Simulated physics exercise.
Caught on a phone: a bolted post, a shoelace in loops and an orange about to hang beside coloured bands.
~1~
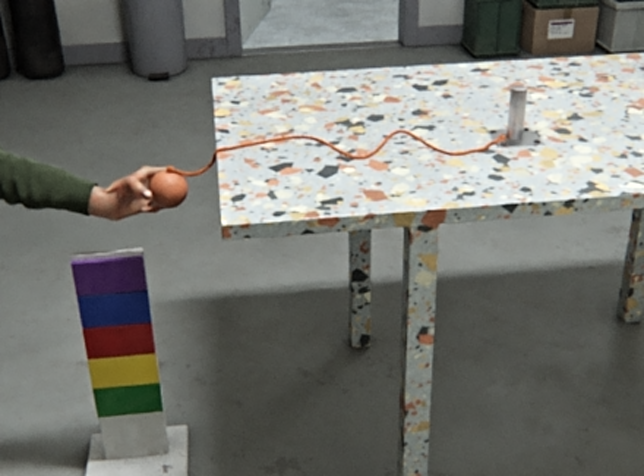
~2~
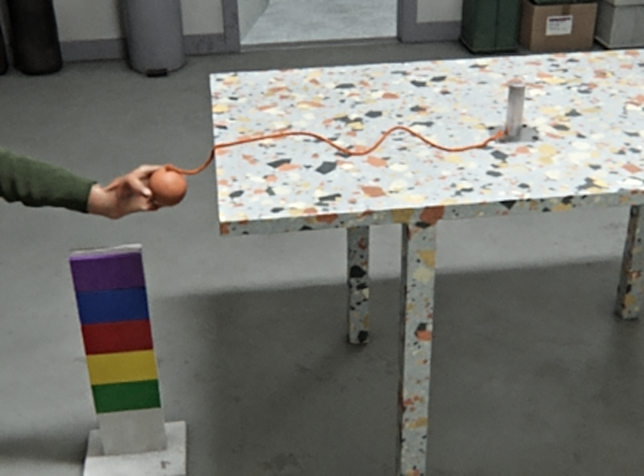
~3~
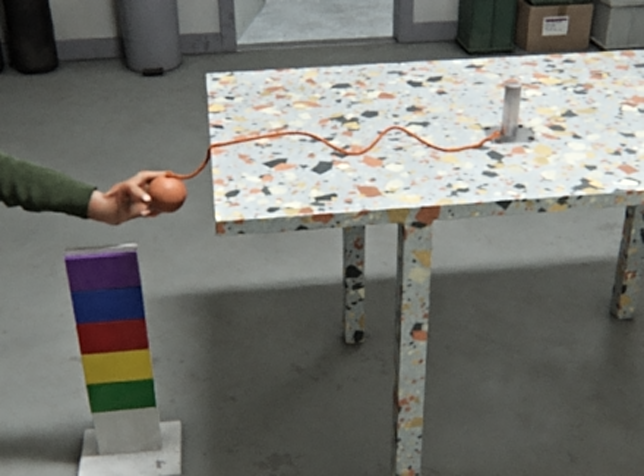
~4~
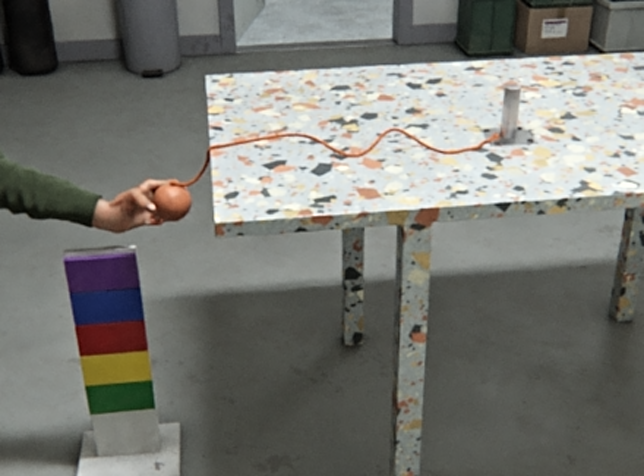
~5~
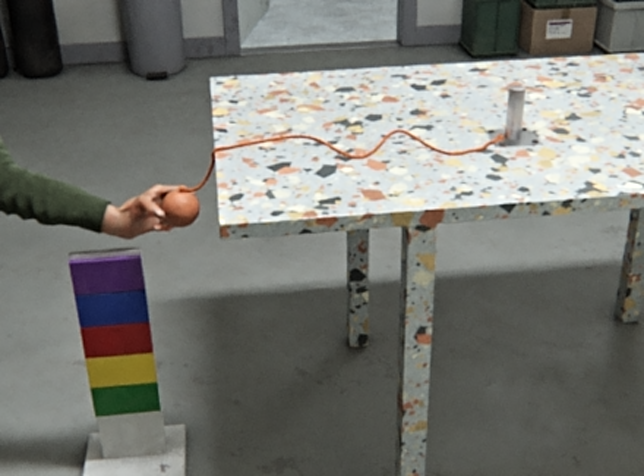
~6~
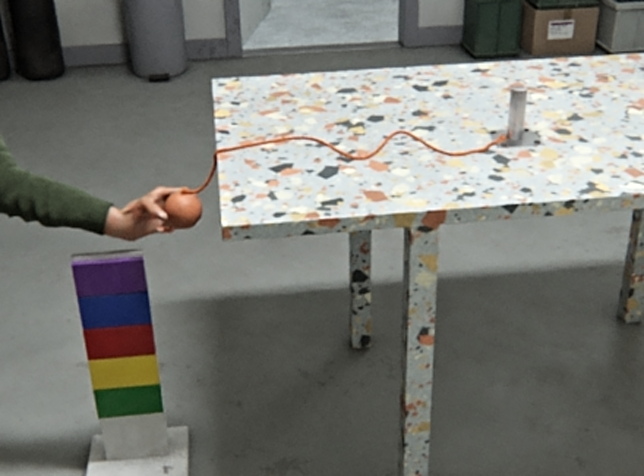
The video shows a hand holding an orange ball tied to a cord that winds across a speckled table to a post, above a stand with coloured bands; the hand lowers the ball slightly while the view shakes.
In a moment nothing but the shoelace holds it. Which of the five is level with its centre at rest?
The shoelace holds its middle at red.
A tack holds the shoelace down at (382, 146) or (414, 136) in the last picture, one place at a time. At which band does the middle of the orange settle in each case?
Try by try: Purple; blue.
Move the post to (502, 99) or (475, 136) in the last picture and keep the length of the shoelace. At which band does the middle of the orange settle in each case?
In that order: Blue; yellow.
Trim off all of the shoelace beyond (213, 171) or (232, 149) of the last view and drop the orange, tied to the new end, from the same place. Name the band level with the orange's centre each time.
One after the other, blue; purple.
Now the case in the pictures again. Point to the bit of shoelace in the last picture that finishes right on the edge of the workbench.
That spot is around (327, 144).
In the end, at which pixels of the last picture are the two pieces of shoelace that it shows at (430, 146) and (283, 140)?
Near (402, 144) and (220, 209).
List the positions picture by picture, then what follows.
In the first picture, orange (169, 189); purple (109, 278); blue (114, 310); red (119, 342); yellow (124, 372); green (128, 402).
In the second picture, orange (168, 187); shoelace through (477, 147) (414, 133) (376, 146) (321, 138) (244, 142).
In the third picture, orange (167, 193).
In the fourth picture, orange (172, 202); shoelace through (472, 149) (410, 135) (371, 148) (316, 140) (240, 143).
In the fifth picture, orange (181, 208).
In the sixth picture, orange (183, 210); shoelace through (479, 151) (416, 137) (378, 150) (323, 142) (246, 146).
Soon after, orange near (237, 319); level with red.
After that, orange near (229, 336); level with red.
In the end, orange near (230, 335); level with red. At red.
